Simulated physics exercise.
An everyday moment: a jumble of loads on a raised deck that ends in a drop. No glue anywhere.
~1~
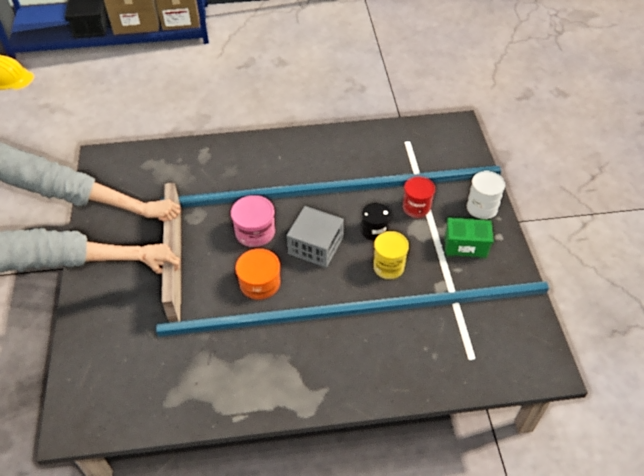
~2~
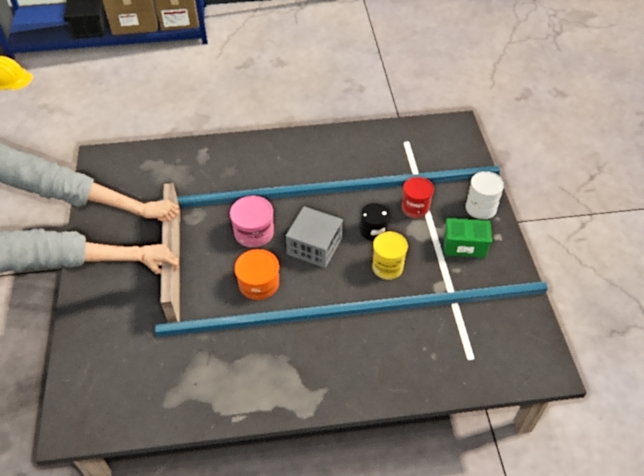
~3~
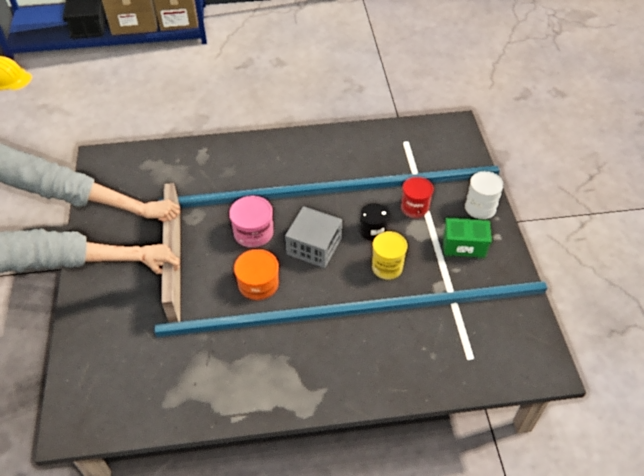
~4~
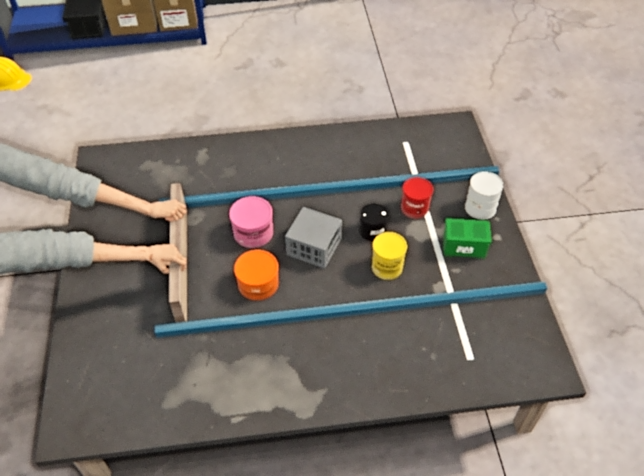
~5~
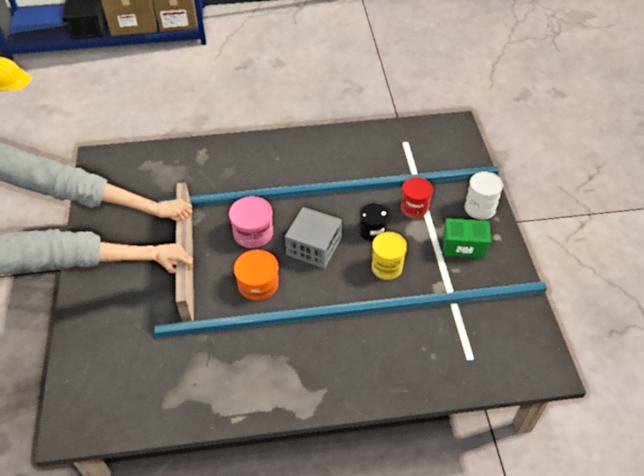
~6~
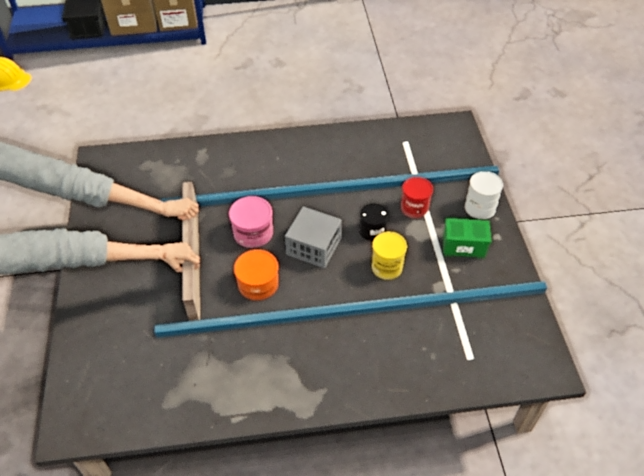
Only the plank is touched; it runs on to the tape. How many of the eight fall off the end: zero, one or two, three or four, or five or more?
Outcome: The number that fall off is zero.
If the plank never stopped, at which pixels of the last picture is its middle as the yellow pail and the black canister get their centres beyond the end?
About (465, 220), and (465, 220) for the other.
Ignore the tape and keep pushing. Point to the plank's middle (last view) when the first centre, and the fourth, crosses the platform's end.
First at (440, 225), next at (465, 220).
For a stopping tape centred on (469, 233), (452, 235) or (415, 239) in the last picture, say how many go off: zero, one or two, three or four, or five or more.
The falls would be either three or four; one or two; zero.
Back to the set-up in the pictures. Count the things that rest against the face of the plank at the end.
In contact: 2.
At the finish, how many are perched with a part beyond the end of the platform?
The number is 2.
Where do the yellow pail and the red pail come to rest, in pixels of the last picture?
Near (505, 265) and (463, 181).
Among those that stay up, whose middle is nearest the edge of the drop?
That is the white canister.
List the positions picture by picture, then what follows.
In the first picture, white canister (485, 195); green tote (468, 238); red pail (418, 198); plank (172, 251); tape (436, 237).
In the second picture, green tote (467, 239); orange pail (258, 275).
In the third picture, red pail (417, 198); grey crate (314, 237).
In the fourth picture, white canister (484, 196); black canister (374, 222).
In the fifth picture, green tote (466, 239); pink pail (252, 223).
In the sixth picture, white canister (483, 195); green tote (466, 239); red pail (416, 198); plank (191, 250); tape (434, 237).
Soon after, none off yet; white canister at rest near (483, 195); green tote at rest near (466, 239); red pail at rest near (416, 198).
Then, none off yet; white canister at rest near (483, 195); green tote moved a little near (480, 240); red pail moved a little near (427, 189).
At rest, the number that fall off is zero.
